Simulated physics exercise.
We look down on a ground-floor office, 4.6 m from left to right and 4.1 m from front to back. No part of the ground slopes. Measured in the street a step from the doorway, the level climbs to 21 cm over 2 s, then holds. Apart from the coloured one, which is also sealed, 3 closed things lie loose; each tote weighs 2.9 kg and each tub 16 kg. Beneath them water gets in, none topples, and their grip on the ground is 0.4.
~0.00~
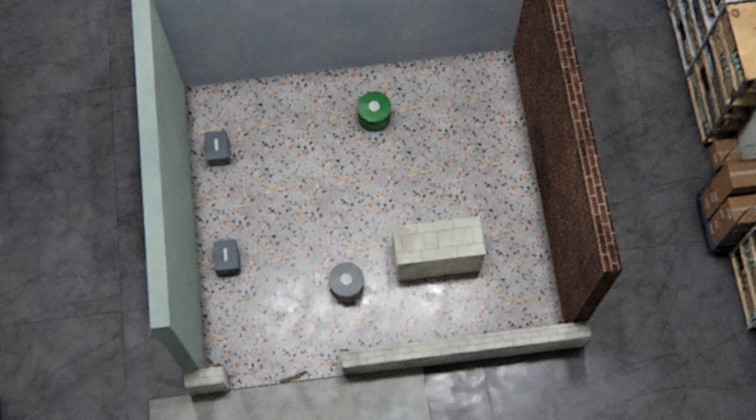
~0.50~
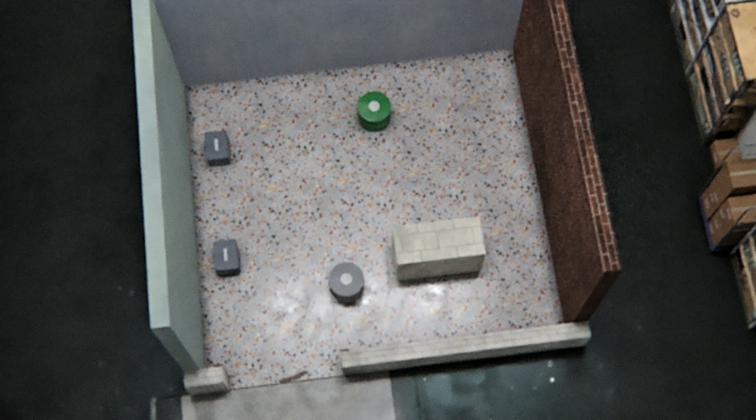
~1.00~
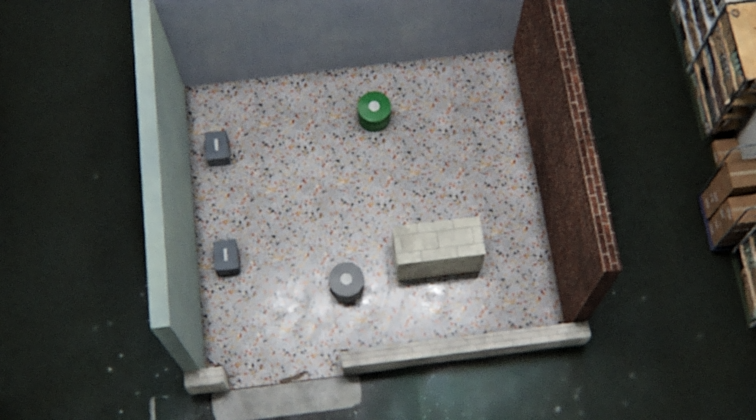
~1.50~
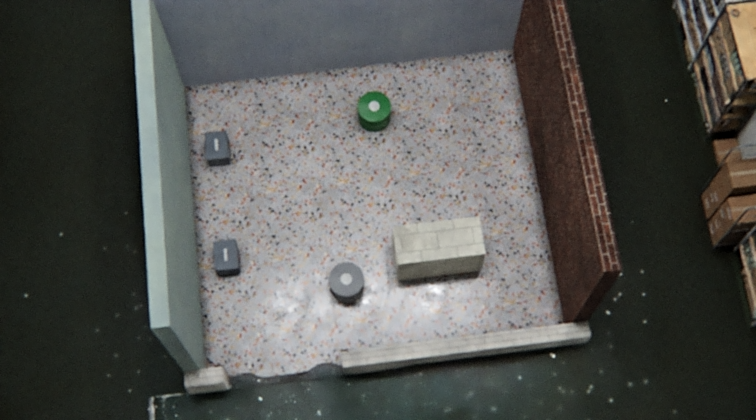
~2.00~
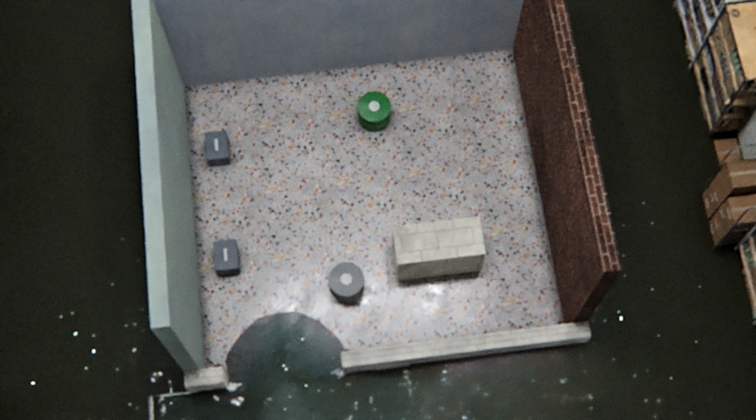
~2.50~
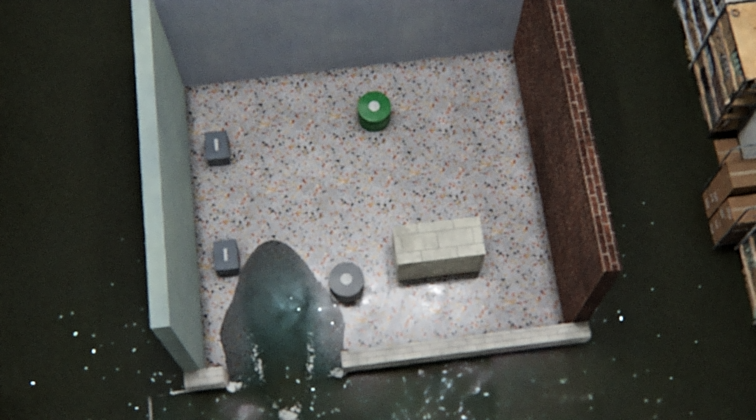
Dark water covers the ground outside, then spreads through the doorway gap onto the speckled floor.
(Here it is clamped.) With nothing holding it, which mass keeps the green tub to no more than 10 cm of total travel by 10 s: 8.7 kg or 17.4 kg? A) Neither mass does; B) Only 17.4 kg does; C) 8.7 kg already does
Option A: Neither mass does.
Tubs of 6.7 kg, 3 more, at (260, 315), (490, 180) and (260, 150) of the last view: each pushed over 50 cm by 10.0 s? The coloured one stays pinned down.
In turn: Beyond it, beyond it, beyond it.
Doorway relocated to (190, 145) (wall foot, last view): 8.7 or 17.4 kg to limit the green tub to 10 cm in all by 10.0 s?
If so, then both options fall short.
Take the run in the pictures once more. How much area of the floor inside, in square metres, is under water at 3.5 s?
Somewhere around 6.5 m2, roughly.
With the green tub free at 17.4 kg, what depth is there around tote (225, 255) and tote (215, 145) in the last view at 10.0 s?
I'd estimate 13 cm for the first and 16 cm for the second.
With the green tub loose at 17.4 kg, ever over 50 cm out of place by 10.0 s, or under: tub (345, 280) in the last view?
Result: Threshold not reached.
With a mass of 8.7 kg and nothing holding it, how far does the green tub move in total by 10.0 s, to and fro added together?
All together it comes to about 300 cm.
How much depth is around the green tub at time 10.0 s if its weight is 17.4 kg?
Roughly 8 cm.
After 3.5 s the green tub would be 0 cm from its start with 8.7 kg and 0 cm from its start with 17.4 kg; 0 cm of water round it then.
After 4.5 s the green tub would be 0 cm from its start with 8.7 kg and 0 cm from its start with 17.4 kg; 3 cm of water round it then.
After 7.0 s the green tub would be 71 cm from its start with 8.7 kg and 16 cm from its start with 17.4 kg; 6 cm of water round it then.
After 10.0 s the green tub would be 230 cm from its start with 8.7 kg and 65 cm from its start with 17.4 kg; 8 cm of water round it then.
